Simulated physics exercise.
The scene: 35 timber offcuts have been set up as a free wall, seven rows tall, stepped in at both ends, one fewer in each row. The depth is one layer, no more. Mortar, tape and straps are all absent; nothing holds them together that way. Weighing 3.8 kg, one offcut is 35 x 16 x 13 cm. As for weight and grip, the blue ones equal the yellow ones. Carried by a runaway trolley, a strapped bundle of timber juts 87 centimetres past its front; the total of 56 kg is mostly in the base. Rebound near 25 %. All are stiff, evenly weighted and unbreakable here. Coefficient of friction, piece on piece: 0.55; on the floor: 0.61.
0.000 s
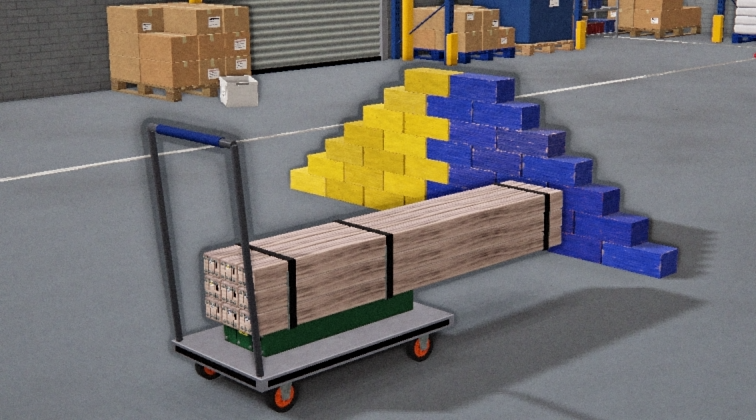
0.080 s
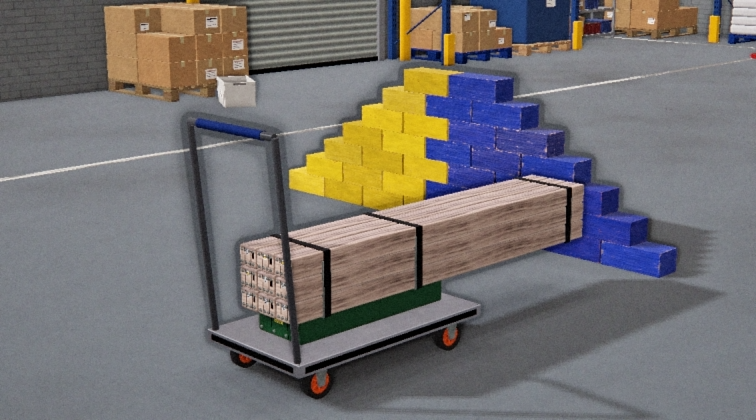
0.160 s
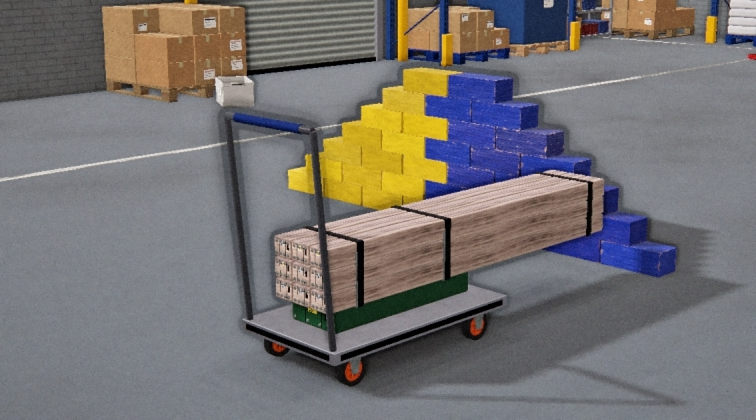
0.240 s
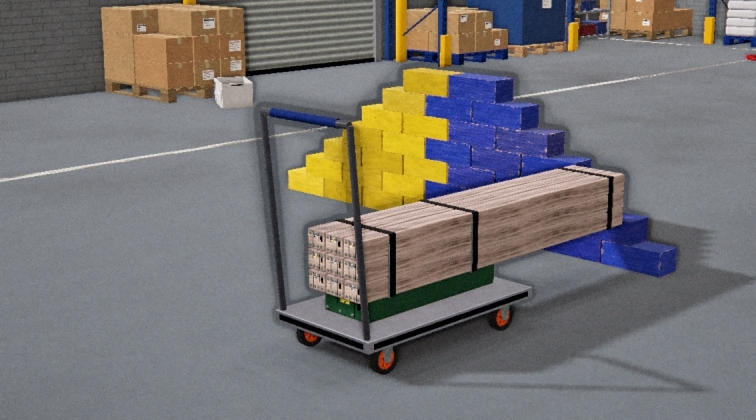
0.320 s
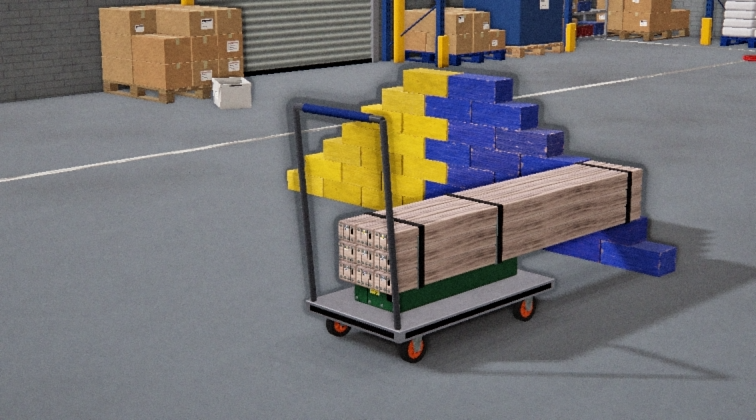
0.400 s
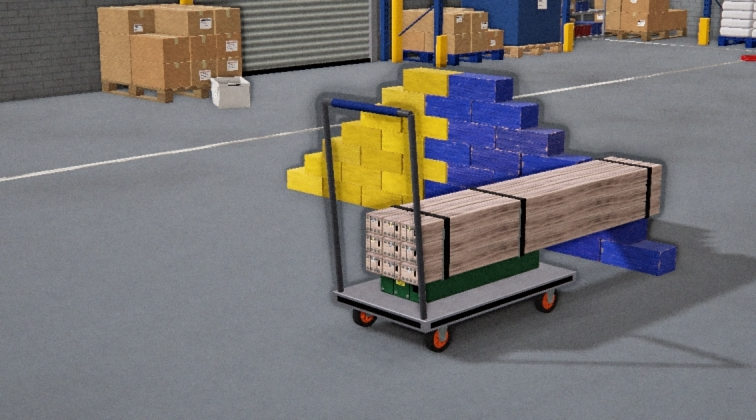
A flatbed trolley with a dark upright handle and orange wheels rolls rightward and slightly away across a grey warehouse floor, seen from a raised angle, carrying a long strapped bundle of pale timber on a green block. Behind it stands a stepped wall of blocks, yellow at left and blue at right, with stacked cartons beyond. The bundle's far end moves across the wall's blue side, while the view stays nearly still.
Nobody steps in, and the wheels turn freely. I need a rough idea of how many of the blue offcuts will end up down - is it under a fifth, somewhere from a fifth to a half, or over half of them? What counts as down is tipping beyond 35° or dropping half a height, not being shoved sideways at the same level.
I'd say under a fifth of them.
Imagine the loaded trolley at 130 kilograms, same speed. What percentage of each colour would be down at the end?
In that case blue comes to 10 and yellow to 0 percent.
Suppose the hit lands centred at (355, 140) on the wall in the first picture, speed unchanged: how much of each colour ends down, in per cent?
Blue 10 %, yellow 60 %.
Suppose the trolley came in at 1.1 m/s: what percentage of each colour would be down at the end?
Result - blue: 10%; yellow: 0%.
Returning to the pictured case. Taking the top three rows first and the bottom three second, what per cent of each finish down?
Of the top ones 0 percent, of the bottom ones 10 percent.
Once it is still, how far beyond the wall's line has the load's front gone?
I'd say around 190 cm, more or less.
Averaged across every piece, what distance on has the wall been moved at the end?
About 5 cm.
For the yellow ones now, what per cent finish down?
For yellow, it's 0 per cent down at the end.
After 0.78 s, load 84 cm past the wall's line, still rolling; 1 of the 19 blue offcuts down (1 of 35 in all colours); top blue offcut unmoved.
After 0.98 s, load 1.12 m past the wall's line, still rolling; 2 of the 19 blue offcuts down (2 of 35 in all colours); top blue offcut shifted 10 mm.
After 1.76 s, load 1.77 m past the wall's line, still rolling; 2 of the 19 blue offcuts down (2 of 35 in all colours); top blue offcut shifted 11 mm.
At rest (3.6 s), load 1.88 m past the wall's line, stopped; 2 of the 19 blue offcuts down (2 of 35 in all colours); top blue offcut shifted 11 mm; top yellow offcut unmoved. That is 11 per cent. As the last picture would show them, middles, top blue offcut near (481, 87), top yellow offcut near (433, 82).
